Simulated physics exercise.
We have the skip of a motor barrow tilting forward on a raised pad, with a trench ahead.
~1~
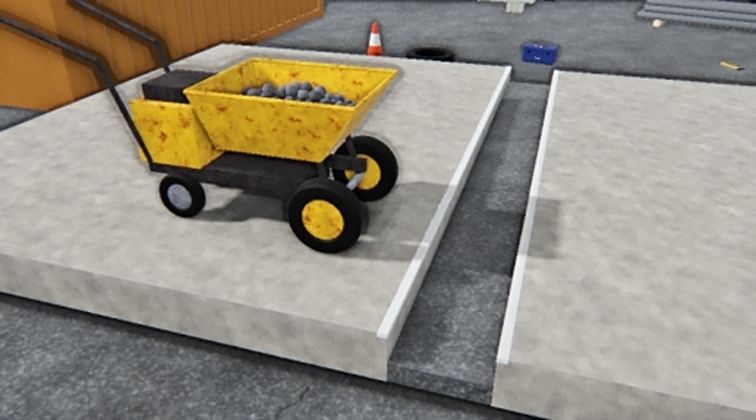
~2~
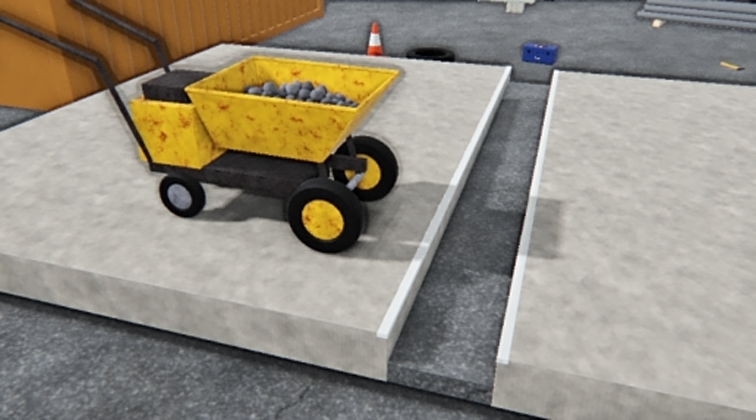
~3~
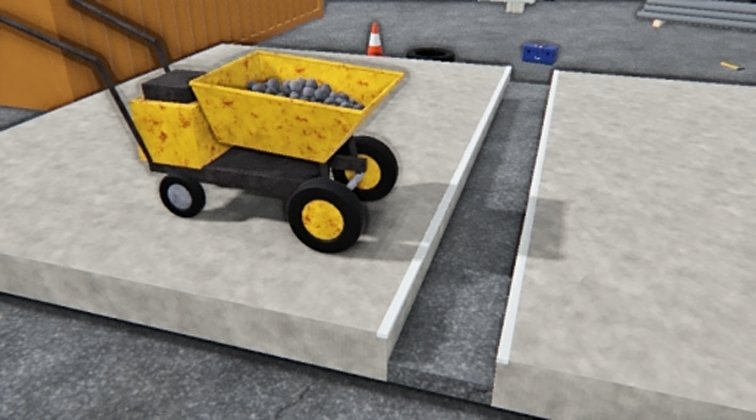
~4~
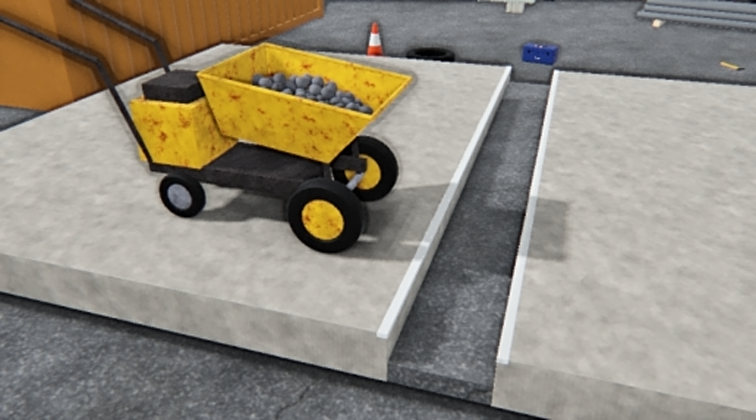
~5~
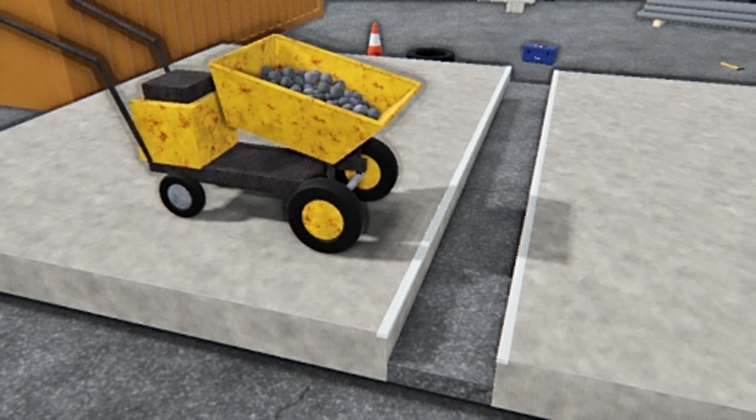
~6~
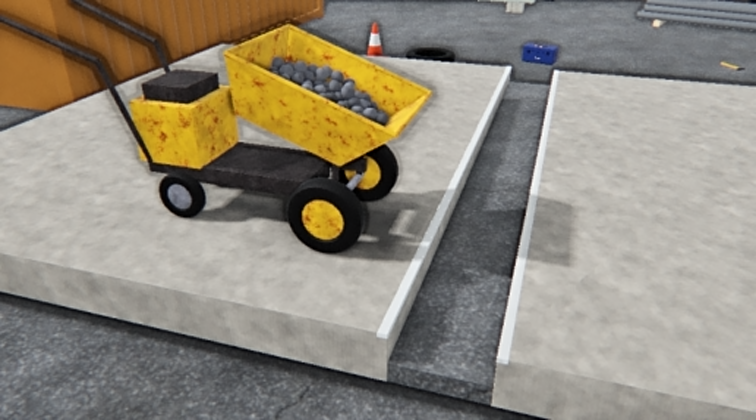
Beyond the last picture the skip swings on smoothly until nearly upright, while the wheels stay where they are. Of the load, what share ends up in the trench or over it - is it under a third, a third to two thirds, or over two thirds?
Mostly in, above two thirds.
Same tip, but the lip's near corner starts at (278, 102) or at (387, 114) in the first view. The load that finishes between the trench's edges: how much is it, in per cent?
60 and 60 in a hundred, in that order.
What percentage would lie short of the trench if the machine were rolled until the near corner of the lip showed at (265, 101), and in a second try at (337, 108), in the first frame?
First spot 40 per cent, second spot 0 per cent.
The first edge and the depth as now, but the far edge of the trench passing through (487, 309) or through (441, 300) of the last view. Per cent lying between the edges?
Close to 70 per cent in the first, close to 10 per cent in the second.
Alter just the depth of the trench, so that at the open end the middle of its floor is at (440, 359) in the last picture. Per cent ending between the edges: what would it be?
About 90 per cent.
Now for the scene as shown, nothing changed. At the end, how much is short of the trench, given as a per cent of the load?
I'd put it at some 0 per cent of the load.
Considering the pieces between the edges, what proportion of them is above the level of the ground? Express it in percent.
Estimate: Around 5 %.
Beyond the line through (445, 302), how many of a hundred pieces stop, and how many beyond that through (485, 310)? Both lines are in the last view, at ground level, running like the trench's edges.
Respectively 70 and 30 percent.
Shortly afterwards, skip tipped steeply; the whole lot in the skip.
Next, skip tipped right over; the bulk in the skip; near a quarter in or heaped over the trench; only a few falling.
Some moments later, skip tipped right over; a little in the skip; the bulk in or heaped over the trench; only a few beyond it.
In the end, skip tipped right over; all but a few in or heaped over the trench; only a few beyond it.
